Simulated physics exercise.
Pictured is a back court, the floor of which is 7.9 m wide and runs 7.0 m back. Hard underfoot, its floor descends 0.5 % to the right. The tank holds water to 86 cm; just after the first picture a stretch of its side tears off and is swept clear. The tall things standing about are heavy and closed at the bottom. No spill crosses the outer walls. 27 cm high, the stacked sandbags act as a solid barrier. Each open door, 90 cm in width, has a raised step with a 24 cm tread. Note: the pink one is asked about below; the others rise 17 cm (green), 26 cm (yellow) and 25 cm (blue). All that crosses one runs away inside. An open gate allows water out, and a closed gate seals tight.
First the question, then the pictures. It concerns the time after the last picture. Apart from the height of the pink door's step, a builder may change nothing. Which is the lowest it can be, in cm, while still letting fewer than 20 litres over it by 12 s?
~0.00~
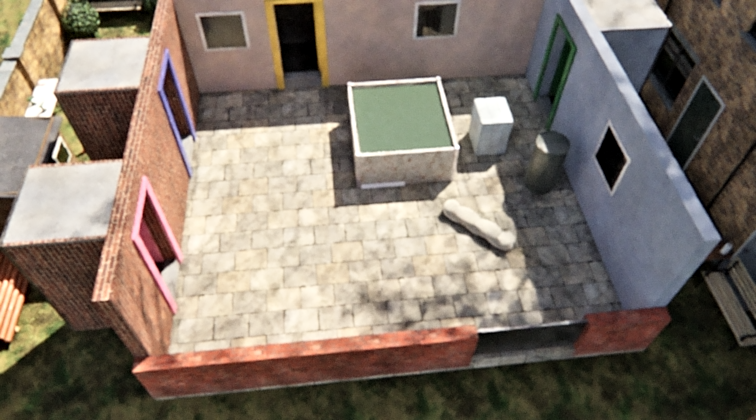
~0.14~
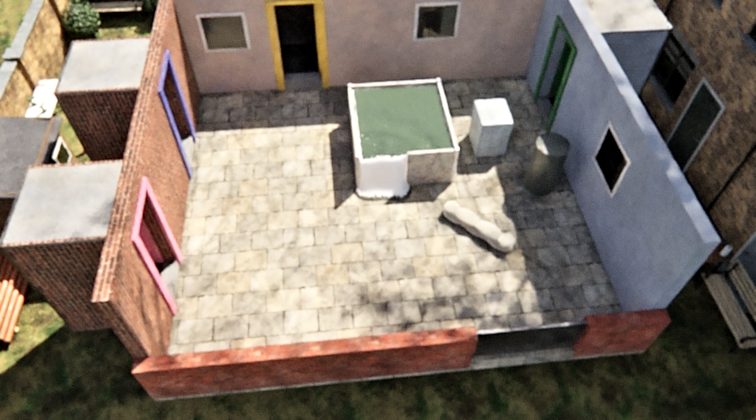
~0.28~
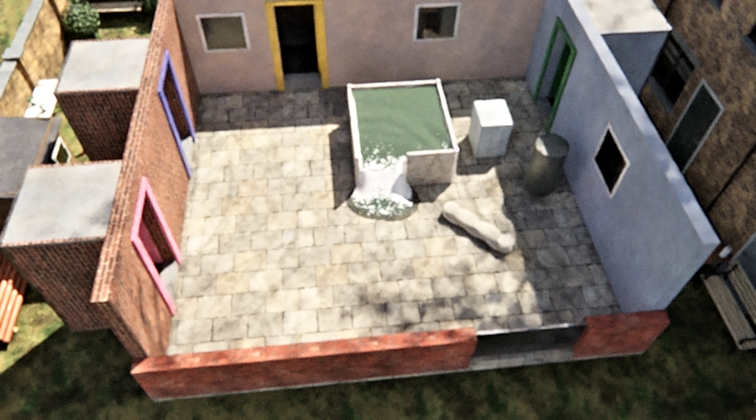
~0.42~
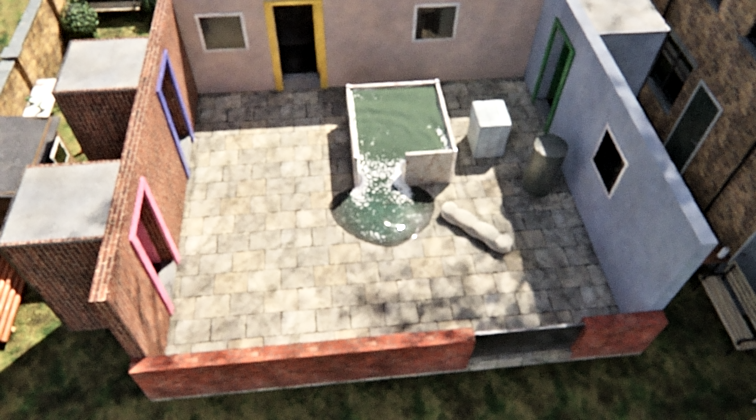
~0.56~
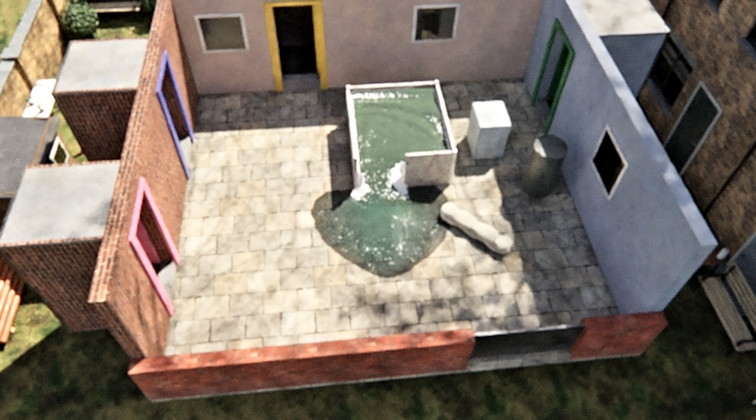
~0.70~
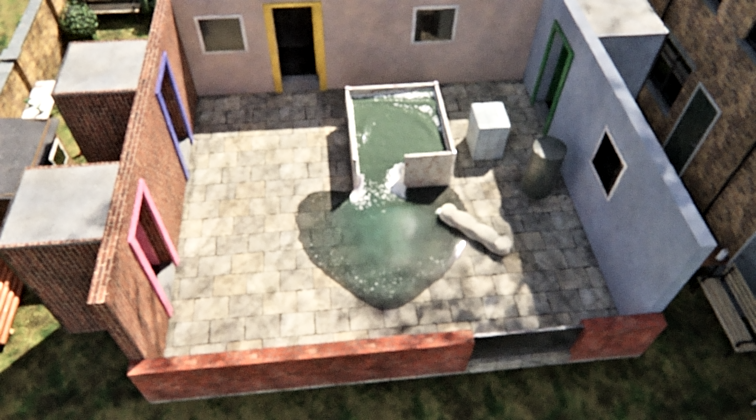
No lower than about 9 cm.
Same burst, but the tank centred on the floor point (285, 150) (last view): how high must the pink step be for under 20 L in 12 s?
About 18 cm.
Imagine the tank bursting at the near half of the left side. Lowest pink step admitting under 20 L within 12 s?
I'd say close to 14.0 cm.
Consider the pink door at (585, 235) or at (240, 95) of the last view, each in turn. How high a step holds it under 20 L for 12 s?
In turn: About 6.5 cm, about 7.0 cm.
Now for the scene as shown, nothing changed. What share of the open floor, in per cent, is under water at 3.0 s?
Approximately 40 %.
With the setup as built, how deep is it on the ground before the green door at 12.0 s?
7.0 cm.
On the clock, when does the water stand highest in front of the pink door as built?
The depth peaks at about 3.4 seconds.
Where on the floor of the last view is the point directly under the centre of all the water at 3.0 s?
Approximately (381, 230).
After 1.4 s water covers 30 % of the floor, deepest (44 cm) near (372, 194); it has not reached the pink door.
After 3.0 s water covers 40 % of the floor, deepest (33 cm) near (174, 378); 8 cm at the pink door, 0 litres in over its 18 cm step.
After 12.0 s water covers 95 % of the floor, deepest (12 cm) near (530, 113); 5 cm at the pink door, 0 litres in over its 18 cm step.
At the pink door as built, the water arrived by 2.2 s and peaked near 16 cm at 3.4 s.
With a step of 7 cm, 46 litres would have come in within the 12 s; with 11 cm, 8 litres. So under 20 litres takes about 9 cm.
